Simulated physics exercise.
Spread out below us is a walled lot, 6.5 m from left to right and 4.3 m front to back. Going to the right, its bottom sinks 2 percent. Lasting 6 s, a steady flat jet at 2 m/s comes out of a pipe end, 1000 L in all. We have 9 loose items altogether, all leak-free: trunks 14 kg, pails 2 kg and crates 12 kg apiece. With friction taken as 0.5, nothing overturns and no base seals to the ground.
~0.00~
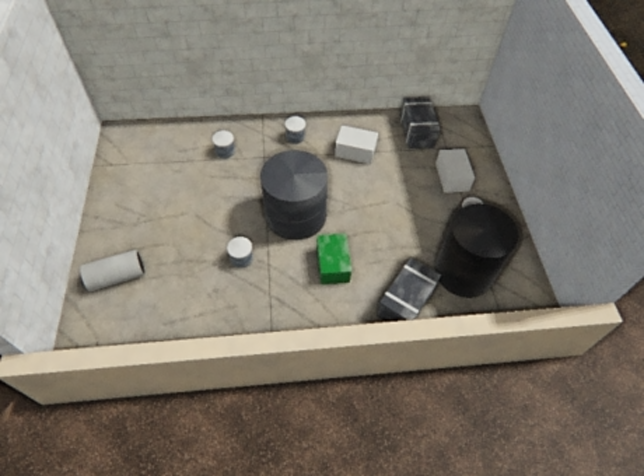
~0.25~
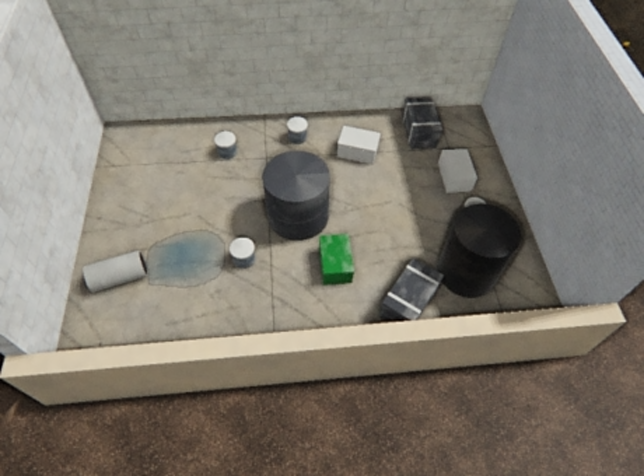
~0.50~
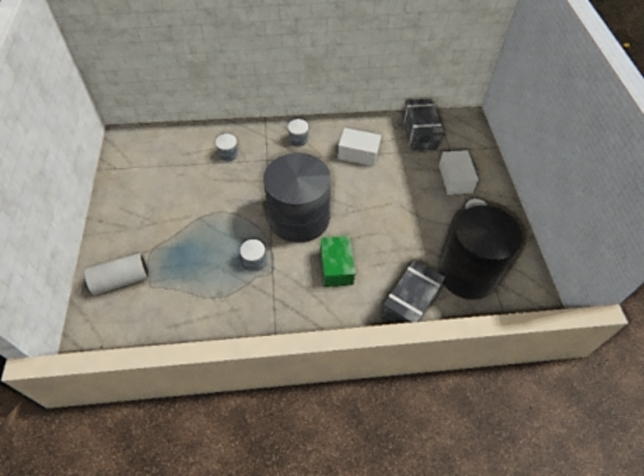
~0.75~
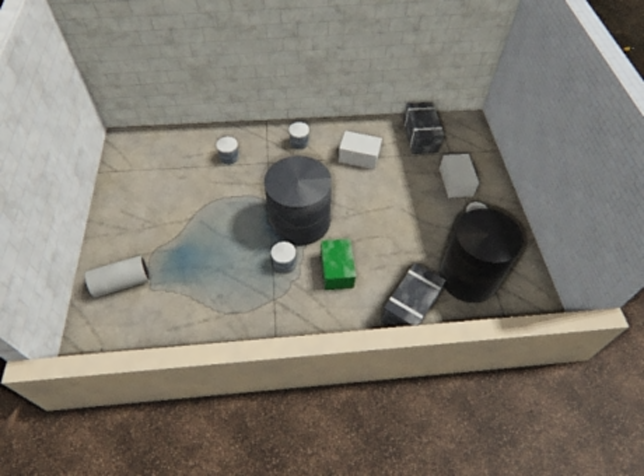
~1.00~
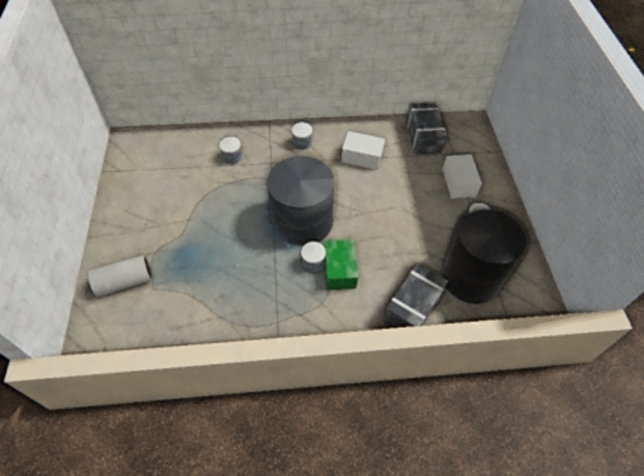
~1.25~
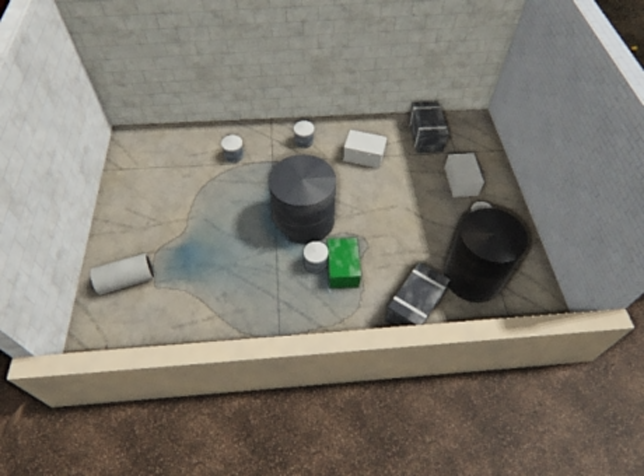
Shallow bluish water spreads over the stone floor of a pale-walled lot, seen from high above at an angle. A grey pipe lies at left, a dark drum near the middle and a blacker one at right, with a green crate between them and small pails and white and dark boxes around. Water fans rightward from the pipe, pushing one pale pail against the green crate, while the view drifts very slightly.
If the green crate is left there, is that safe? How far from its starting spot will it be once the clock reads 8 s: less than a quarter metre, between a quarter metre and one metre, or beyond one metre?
Beyond one metre.
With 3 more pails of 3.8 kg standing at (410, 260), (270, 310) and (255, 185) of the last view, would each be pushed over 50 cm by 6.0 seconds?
In order: Greater, greater and greater.
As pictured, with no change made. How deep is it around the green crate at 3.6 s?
The depth there is around 7 cm.
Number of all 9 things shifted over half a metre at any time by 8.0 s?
6 in all.
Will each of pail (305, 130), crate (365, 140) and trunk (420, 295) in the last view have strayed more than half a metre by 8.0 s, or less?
Going one by one: Beyond it, within it, within it.
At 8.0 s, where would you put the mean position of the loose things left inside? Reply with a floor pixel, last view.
They average out to somewhere around (403, 196).
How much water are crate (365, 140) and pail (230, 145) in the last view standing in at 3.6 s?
Roughly 2 and 2 cm.
After 1.8 s the green crate is near (376, 257), 0.5 m from its start, aground; 1 afloat.
After 3.6 s the green crate is near (438, 243), 1.3 m from its start, aground; 3 afloat.
After 5.6 s the green crate is near (473, 200), 2.2 m from its start, afloat; 7 afloat.
After 8.0 s the green crate is near (467, 186), 2.2 m from its start, afloat; 6 afloat.
